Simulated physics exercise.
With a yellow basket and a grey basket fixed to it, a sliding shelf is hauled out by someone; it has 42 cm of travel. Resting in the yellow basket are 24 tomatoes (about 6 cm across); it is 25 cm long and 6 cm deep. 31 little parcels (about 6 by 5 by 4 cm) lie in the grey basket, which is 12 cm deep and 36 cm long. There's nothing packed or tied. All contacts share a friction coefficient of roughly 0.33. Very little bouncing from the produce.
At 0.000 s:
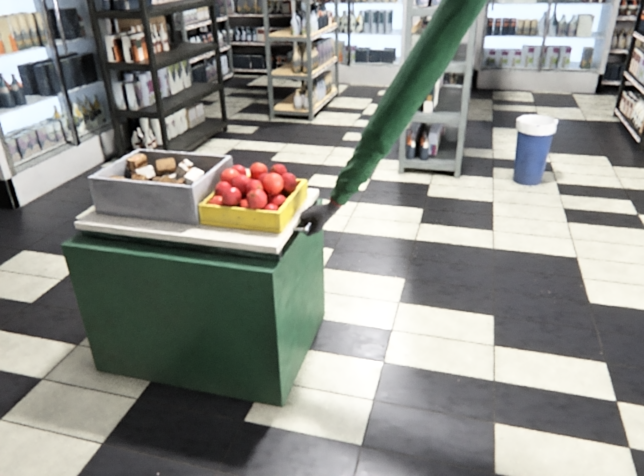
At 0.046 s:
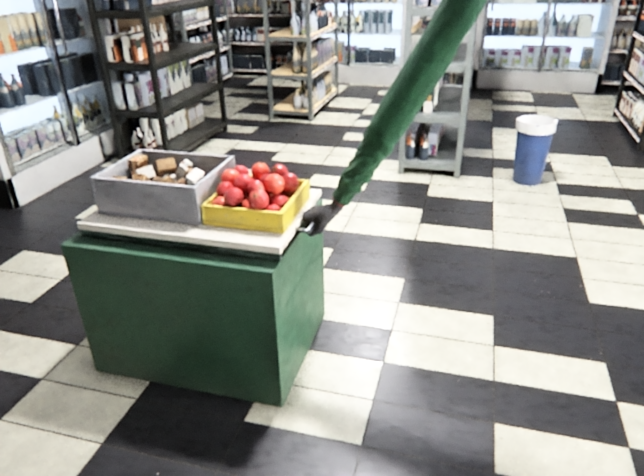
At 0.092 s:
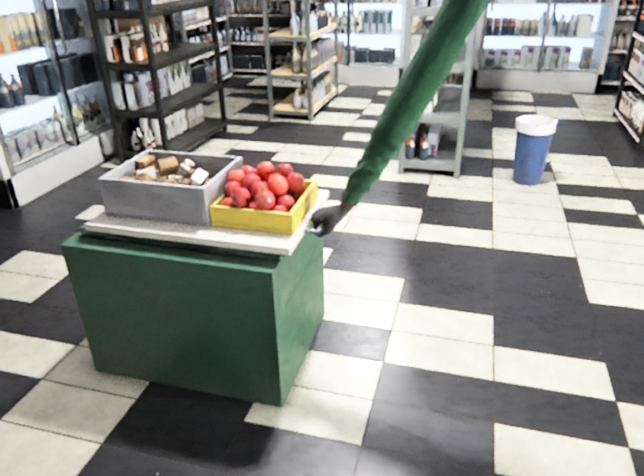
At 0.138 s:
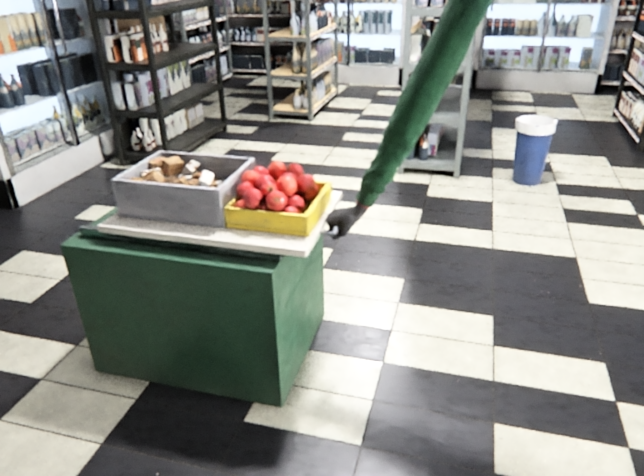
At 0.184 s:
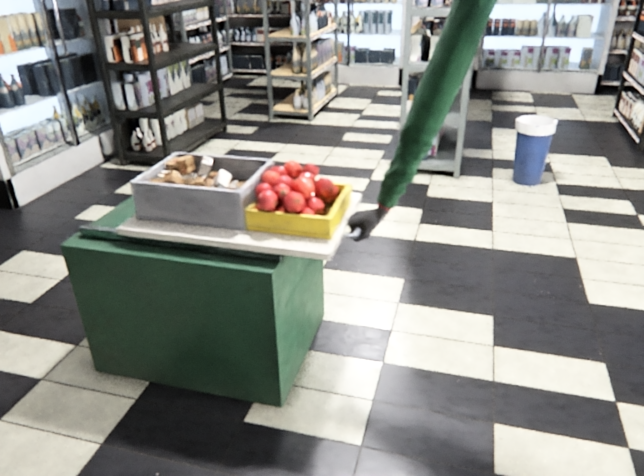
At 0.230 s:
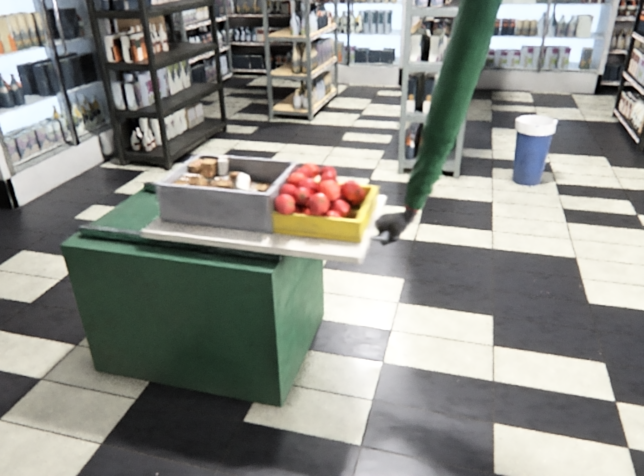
In this clip, a green-sleeved arm with a dark hand pulls a pale shelf rightward across a green cabinet, slowly at first, then farther past its edge, carrying a grey basket of small parcels and a yellow basket of tomatoes.
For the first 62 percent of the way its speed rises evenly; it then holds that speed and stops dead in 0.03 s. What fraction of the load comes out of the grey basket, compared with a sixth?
The spill is smaller than a sixth.
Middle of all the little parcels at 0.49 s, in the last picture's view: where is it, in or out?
Middle: About (294, 201) px.
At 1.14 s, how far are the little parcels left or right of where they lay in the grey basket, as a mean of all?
I'd put it at close to 4 cm toward the right.
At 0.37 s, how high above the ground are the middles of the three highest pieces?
Close to 74 cm up.
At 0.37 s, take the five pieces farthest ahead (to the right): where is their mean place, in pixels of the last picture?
I'd put their middle close to (413, 205).
After 0.29 s, end of travel.
After 0.37 s, 5 of 24 out of the yellow basket and 0 of 31 out of the grey basket.
After 0.49 s, 10 of 24 out of the yellow basket and 0 of 31 out of the grey basket.
After 0.71 s, 12 of 24 out of the yellow basket and 1 of 31 out of the grey basket.
Outcome (at 1.14 s), 12 of 24 out of the yellow basket and 1 of 31 out of the grey basket. Asked share, 1 of 31, 3 per cent.
